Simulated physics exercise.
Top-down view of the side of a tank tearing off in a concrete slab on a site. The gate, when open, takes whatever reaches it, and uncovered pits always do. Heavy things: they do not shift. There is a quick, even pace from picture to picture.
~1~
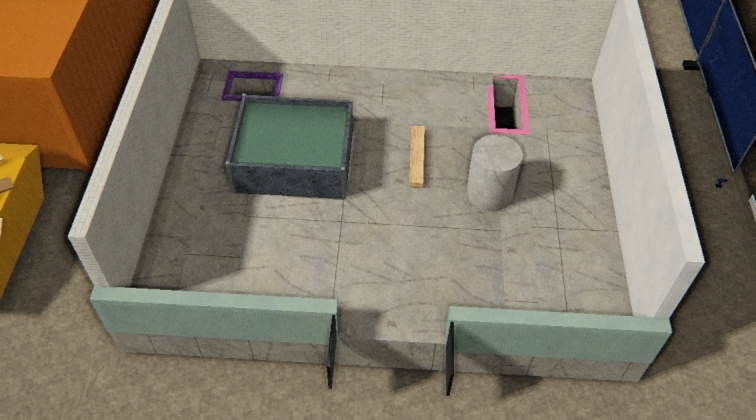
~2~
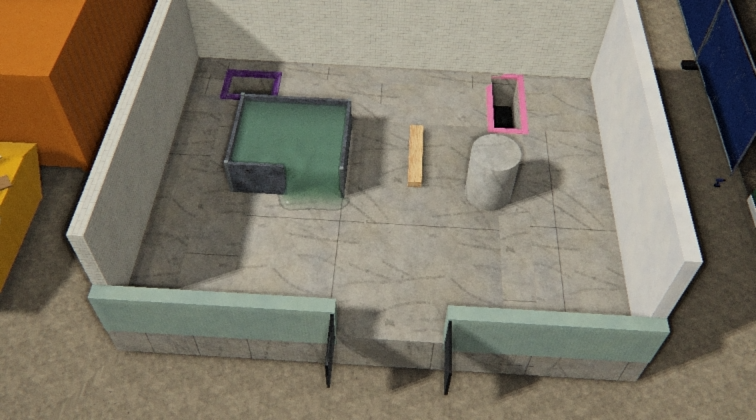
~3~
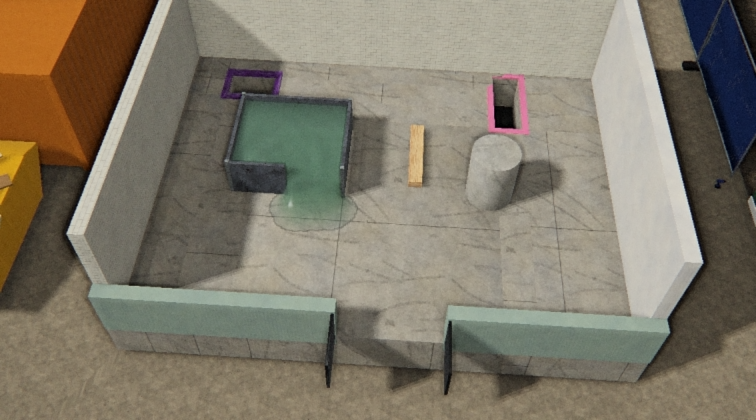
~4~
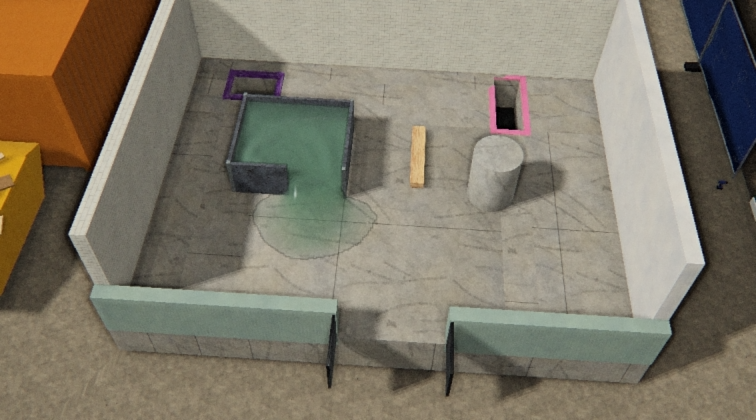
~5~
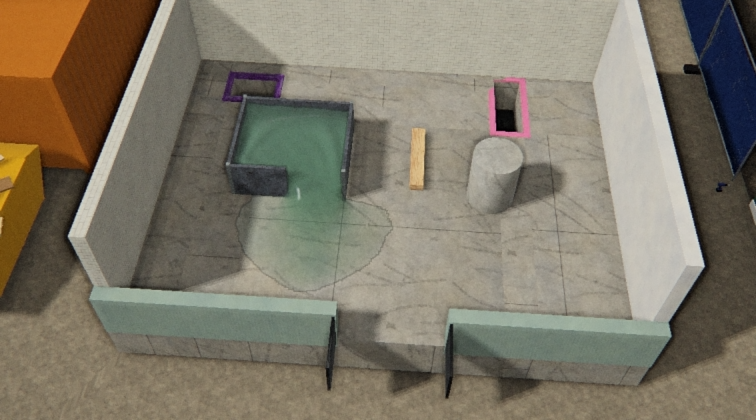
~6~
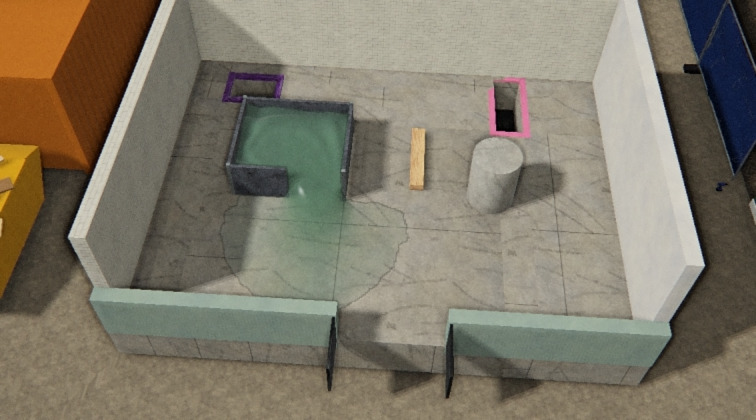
At first, still green water fills a square, dark-walled tank on a walled concrete floor, left of a wooden plank and a grey cylinder. Then a gap opens in the tank's near side and water pours out, spreading across the slab in a widening, thinning sheet toward the front wall.
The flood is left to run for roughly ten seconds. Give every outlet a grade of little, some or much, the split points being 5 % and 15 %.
Grades: Gate - much; pink pit - little; purple pit - little.
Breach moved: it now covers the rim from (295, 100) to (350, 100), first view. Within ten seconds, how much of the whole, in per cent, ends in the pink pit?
Pink 35 %.
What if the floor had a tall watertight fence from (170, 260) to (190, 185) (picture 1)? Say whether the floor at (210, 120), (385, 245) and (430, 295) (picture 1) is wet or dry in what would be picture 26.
Same order as asked - unsoaked, soaked, soaked.
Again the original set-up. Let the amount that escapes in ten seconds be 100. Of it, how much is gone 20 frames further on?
Near 50 %.
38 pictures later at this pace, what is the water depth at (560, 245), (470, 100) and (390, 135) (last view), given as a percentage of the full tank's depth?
Estimated readings in sequence: 2, 0, 0 percent.
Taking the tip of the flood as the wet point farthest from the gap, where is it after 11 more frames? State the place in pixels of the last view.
The farthest wet point should be near (538, 339).
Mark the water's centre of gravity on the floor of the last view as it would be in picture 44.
Roughly (312, 223).
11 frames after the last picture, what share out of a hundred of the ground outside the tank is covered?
Near 25 in a hundred.
A moment on, water covers 20 % of the floor; the gate 1 %, the pink pit 0 %, the purple pit 0 %.
Next, water covers 25 % of the floor; the gate 9 %, the pink pit 0 %, the purple pit 0 %.
Then, water covers 35 % of the floor; the gate 18 %, the pink pit 0 %, the purple pit 0 %.
Later, water covers 50 % of the floor; the gate 26 %, the pink pit 0 %, the purple pit 1 %.
In the end, water covers 75 % of the floor; the gate 33 %, the pink pit 0 %, the purple pit 2 %.
